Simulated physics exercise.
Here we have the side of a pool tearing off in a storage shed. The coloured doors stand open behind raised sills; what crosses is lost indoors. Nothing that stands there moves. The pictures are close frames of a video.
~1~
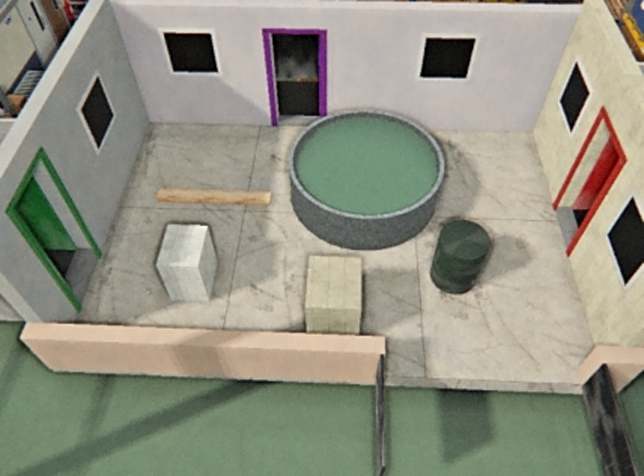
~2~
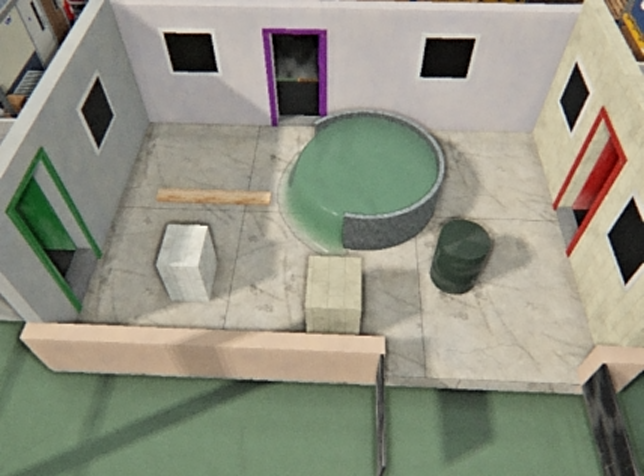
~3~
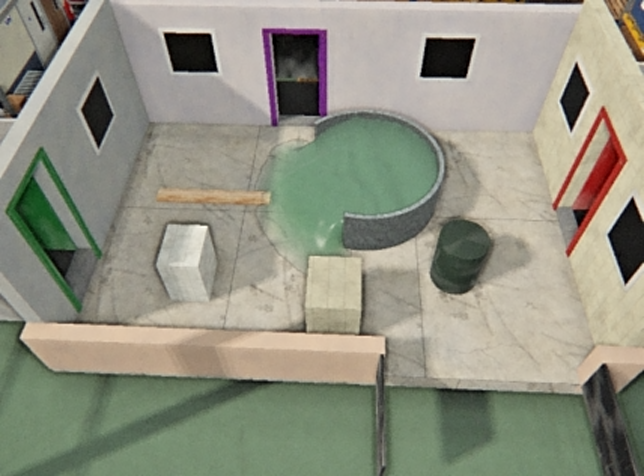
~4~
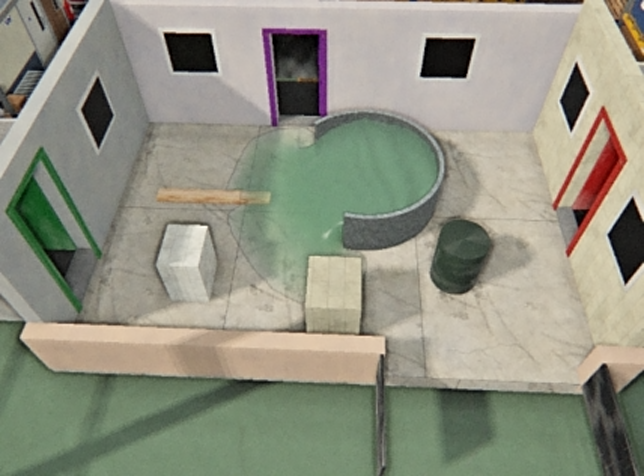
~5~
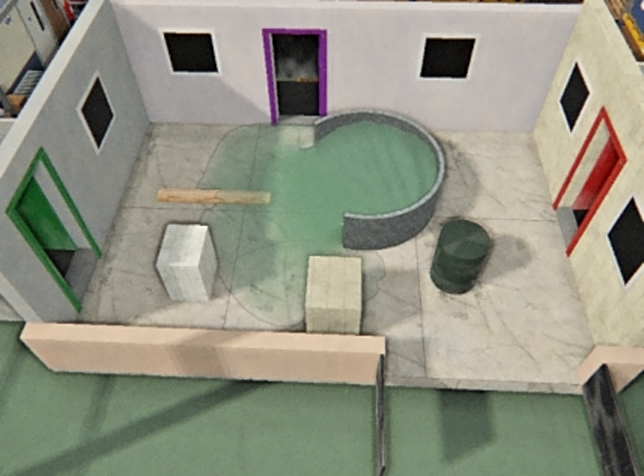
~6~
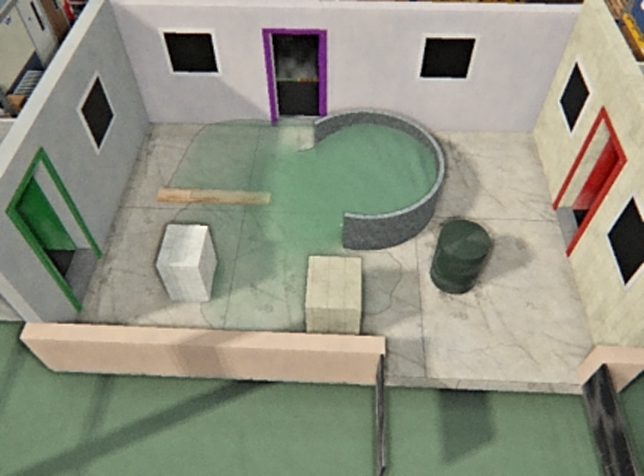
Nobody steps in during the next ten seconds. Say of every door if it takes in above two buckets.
In the end: The purple door floods; the red door holds within the limit; the green door holds within the limit.
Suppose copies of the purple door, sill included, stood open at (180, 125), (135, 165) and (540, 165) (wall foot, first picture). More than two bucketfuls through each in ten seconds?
In that order: Floods, lets more in, keeps below it.
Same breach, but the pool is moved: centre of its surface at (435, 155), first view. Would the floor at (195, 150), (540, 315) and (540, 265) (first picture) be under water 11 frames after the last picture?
In turn: Wet, free of water, no water.
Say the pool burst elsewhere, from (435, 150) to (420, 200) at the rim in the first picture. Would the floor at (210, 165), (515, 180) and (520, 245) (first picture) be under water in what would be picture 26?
One after the other: Free of water, covered, under water.
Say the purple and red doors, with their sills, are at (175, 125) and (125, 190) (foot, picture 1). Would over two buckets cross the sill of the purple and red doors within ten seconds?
Then: Purple door takes more, red door goes over.
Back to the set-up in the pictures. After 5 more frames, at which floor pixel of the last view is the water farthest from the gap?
Close to (67, 347).
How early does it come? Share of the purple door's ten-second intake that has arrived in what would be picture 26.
Near 15 in a hundred.
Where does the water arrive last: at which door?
The red door.
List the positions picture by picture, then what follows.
In the first frame, still water in the round tank at (366, 163).
In the second frame, water pours out at (295, 195) and has run to a hidden place.
In the third frame, water pours out at (296, 196) and has run to a hidden place.
In the fourth frame, water pours out at (296, 198) and has run to (274, 133).
In the fifth frame, water pours out at (296, 199) and has run to (249, 126).
In the sixth frame, the front is at a hidden place, out from the gap at (296, 199).
A moment on, water covers 50 % of the floor; the purple door under two buckets in, the red door not reached, the green door wet at the sill, nothing in.
Next, water covers 55 % of the floor; the purple door under two buckets in, the red door not reached, the green door wet at the sill, nothing in.
Then, water covers 60 % of the floor; the purple door under two buckets in, the red door not reached, the green door wet at the sill, nothing in.
Later, water covers 85 % of the floor; the purple door over two buckets in, the red door wet at the sill, nothing in, the green door wet at the sill, nothing in.
In the end, water covers 100 % of the floor; the purple door far over two buckets in, the red door wet at the sill, nothing in, the green door wet at the sill, nothing in.
